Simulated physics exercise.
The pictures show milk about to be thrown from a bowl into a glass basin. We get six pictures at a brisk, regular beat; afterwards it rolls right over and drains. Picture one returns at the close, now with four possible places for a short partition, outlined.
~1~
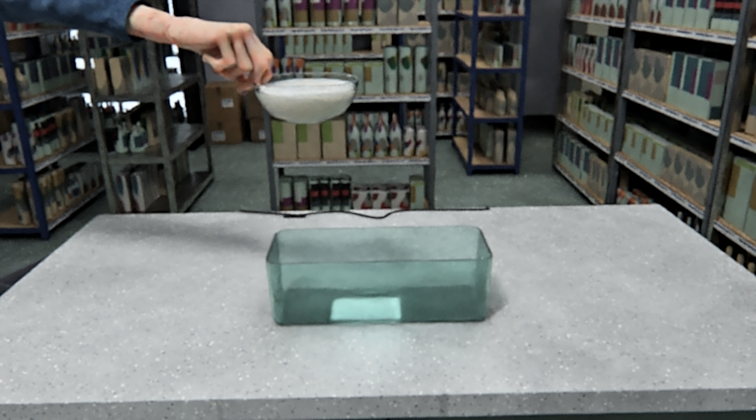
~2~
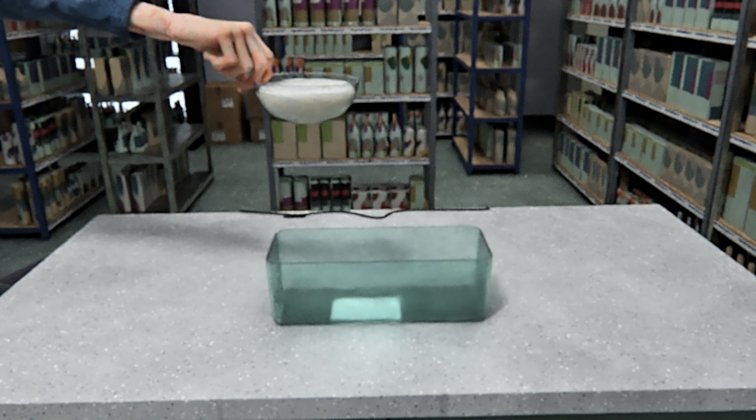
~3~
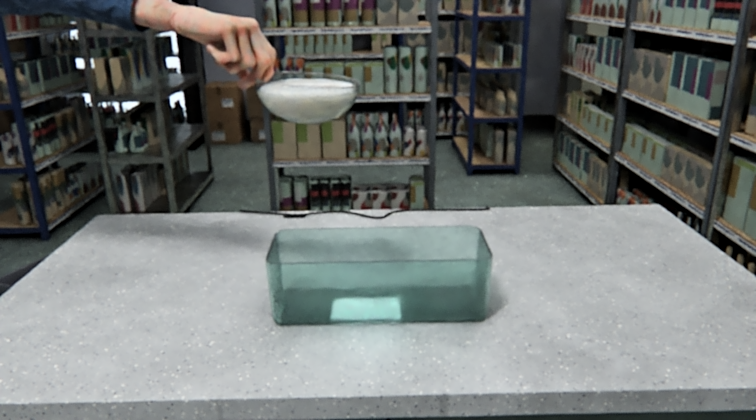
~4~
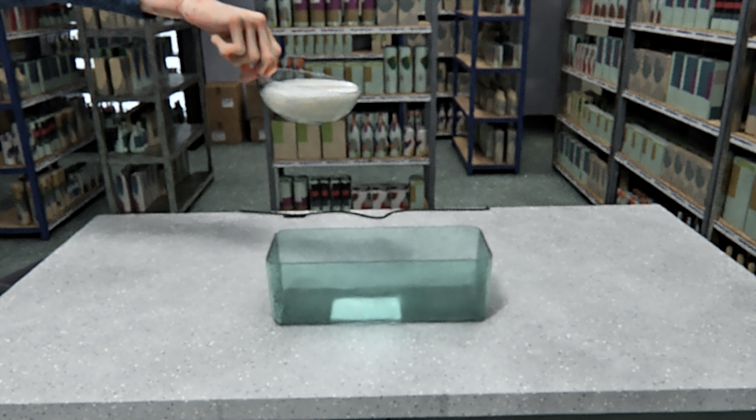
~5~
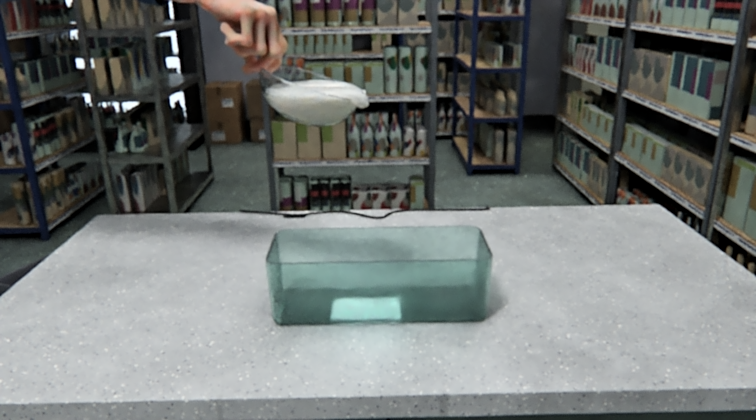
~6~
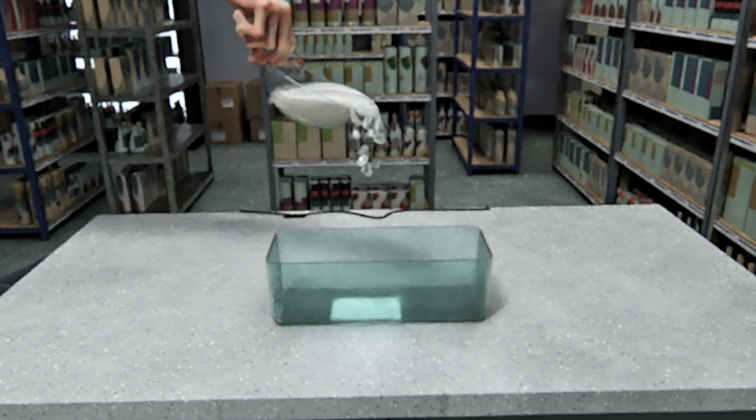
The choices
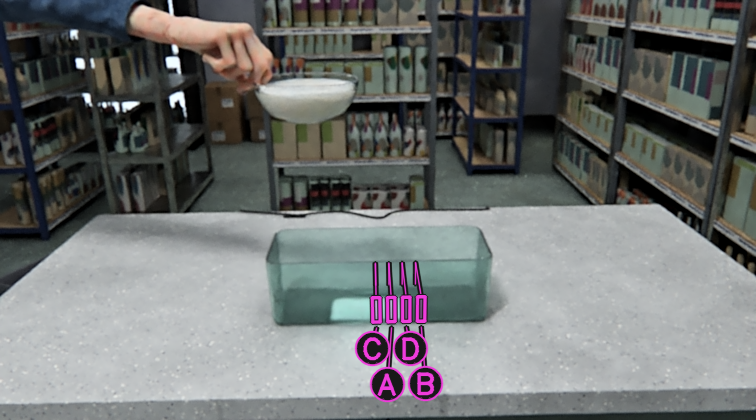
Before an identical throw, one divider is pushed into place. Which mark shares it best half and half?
The best place is B.
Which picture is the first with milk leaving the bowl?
Picture 5.
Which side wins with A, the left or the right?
More ends on the right.
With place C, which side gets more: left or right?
The right side.
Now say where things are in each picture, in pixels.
Upright, lip at (356, 78); basin from (273, 322) to (487, 318); nothing has left yet, in the first frame.
Upright, lip at (357, 79); nothing has left yet, in the second frame.
Tipped about 5°, lip at (358, 83); nothing has left yet, in the third frame.
Tipped about 11°, lip at (359, 88); nothing has left yet, in the fourth frame.
Tipped about 19°, lip at (360, 96); milk is over the lip, down to (364, 104), in the fifth frame.
Tipped about 29°, lip at (360, 105); milk is over the lip, down to (369, 171), in the sixth frame.
In magenta, A at (391, 327); B at (421, 326); C at (376, 327); D at (406, 327).
Choosing A, about 15 % ends left of the wall and 83 % right of it.
Choosing B, about 50 % ends left of the wall and 47 % right of it.
Choosing C, about 9 % ends left of the wall and 89 % right of it.
Choosing D, about 29 % ends left of the wall and 69 % right of it.
